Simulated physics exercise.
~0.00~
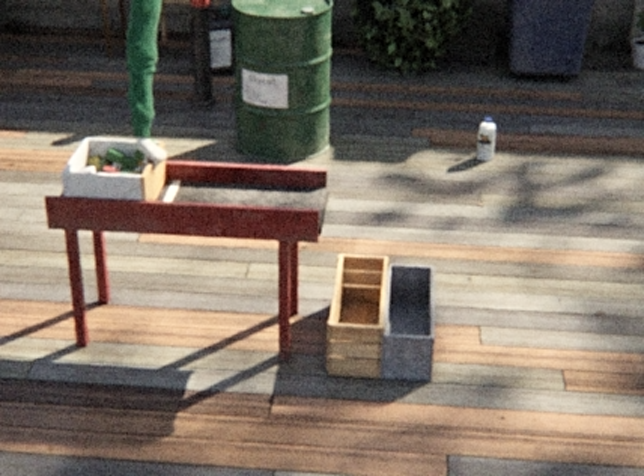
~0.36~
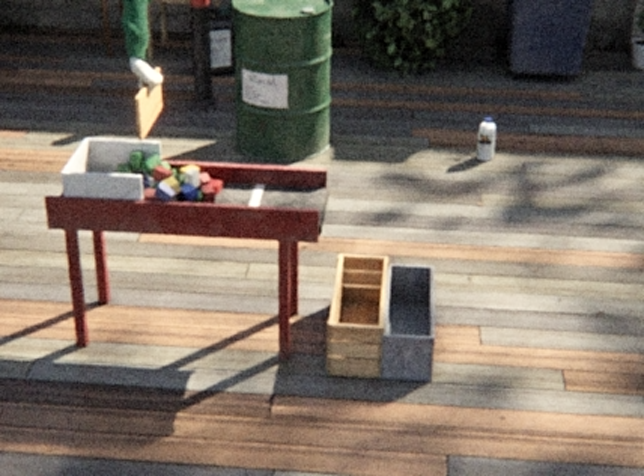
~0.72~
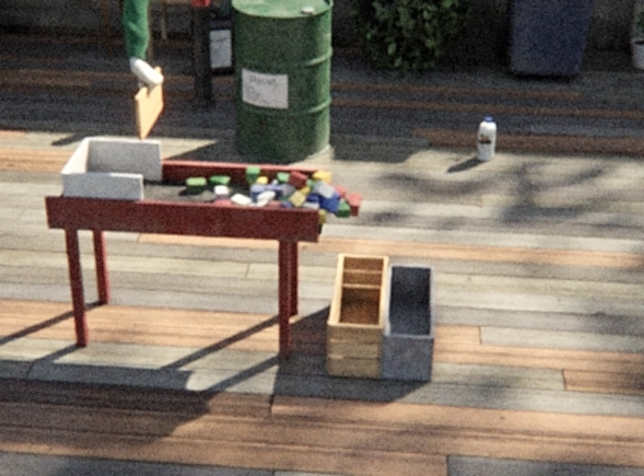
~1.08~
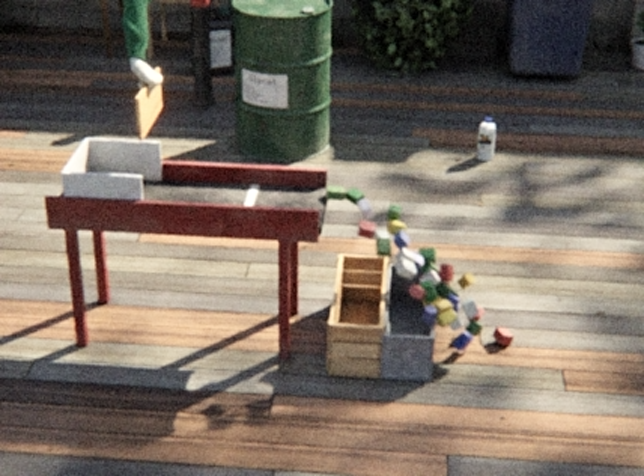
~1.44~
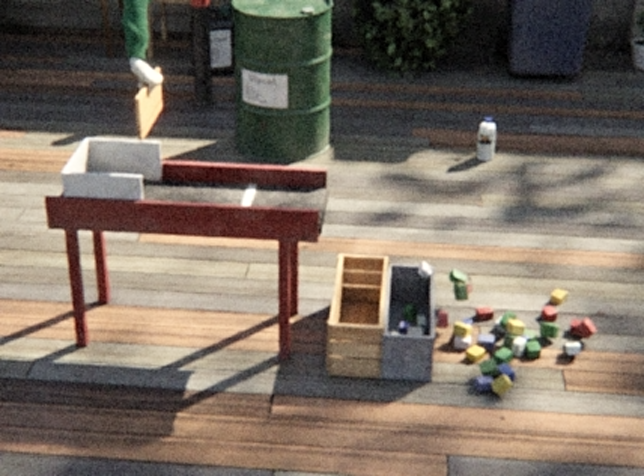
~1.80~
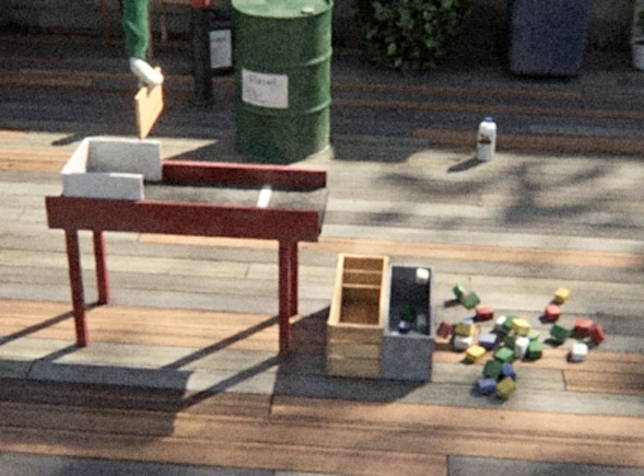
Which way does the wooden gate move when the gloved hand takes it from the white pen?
The gate moves up, and the hand then keeps holding it above the pen.
